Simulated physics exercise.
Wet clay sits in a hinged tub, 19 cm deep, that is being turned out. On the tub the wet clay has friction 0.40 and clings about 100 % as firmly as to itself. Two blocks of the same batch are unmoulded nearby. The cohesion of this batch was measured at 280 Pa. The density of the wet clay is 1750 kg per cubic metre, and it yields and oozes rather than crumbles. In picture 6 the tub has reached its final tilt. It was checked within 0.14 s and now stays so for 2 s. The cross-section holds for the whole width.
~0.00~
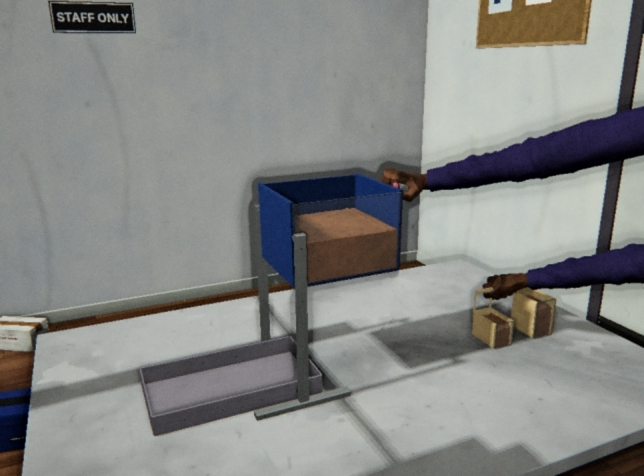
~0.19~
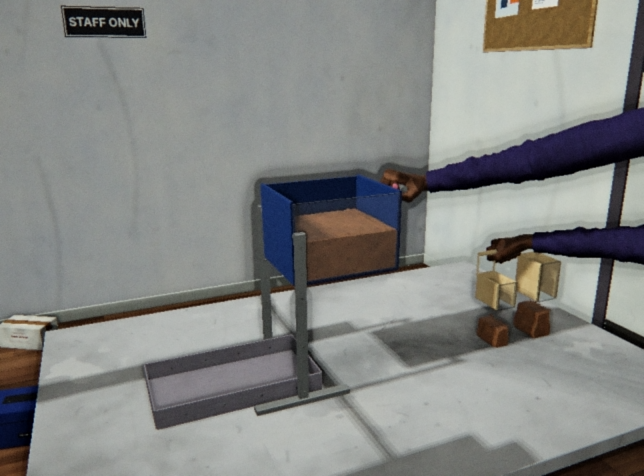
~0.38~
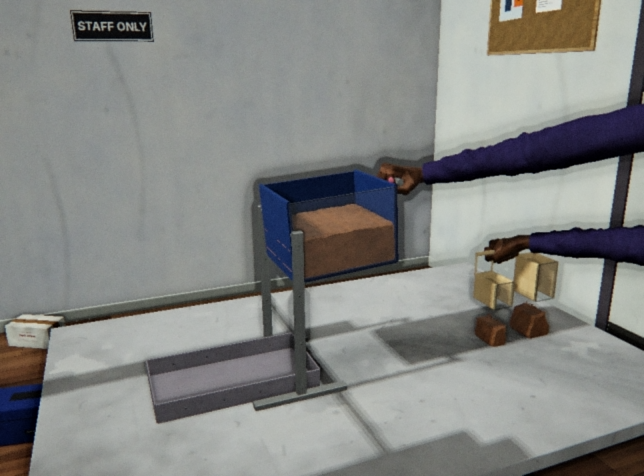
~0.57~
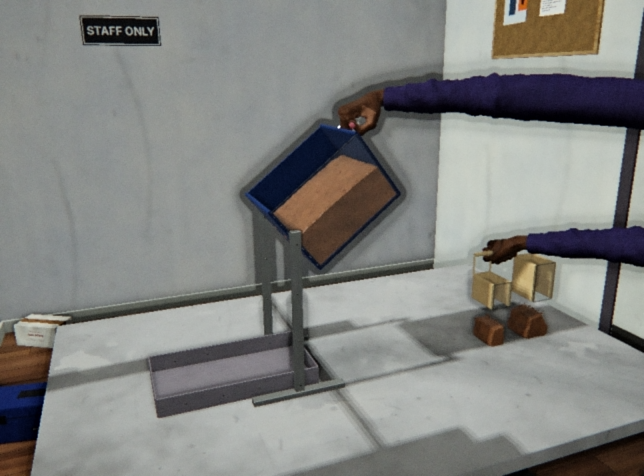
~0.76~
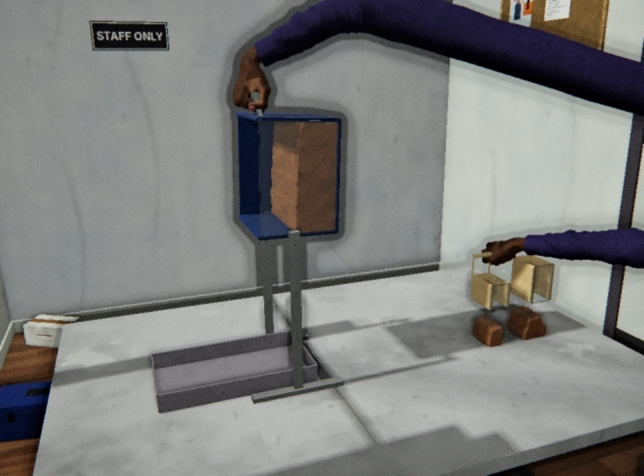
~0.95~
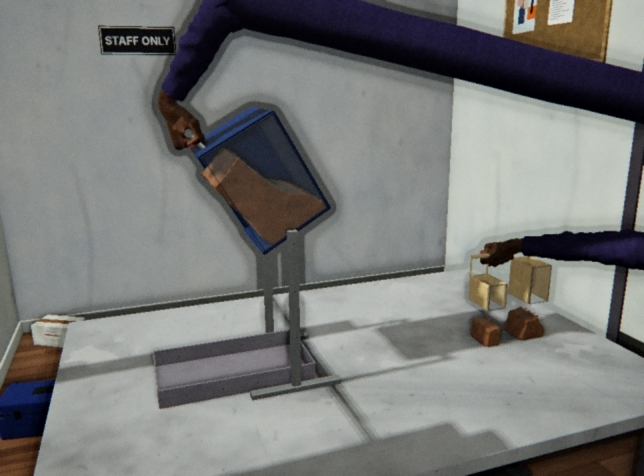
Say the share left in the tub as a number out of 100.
Close to 7 per cent.
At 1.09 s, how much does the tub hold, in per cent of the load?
Some 30 per cent.
After 1.09 s, the tub is at 120 degrees and holds 28 %.
After 1.26 s, the tub is at 120 degrees and holds 12 %.
After 1.43 s, the tub is at 120 degrees and holds 7 %.
After 1.60 s, the tub is at 120 degrees and holds 7 %.
After 2.95 s, at the end, the tub is at 120 degrees and holds 7 %.
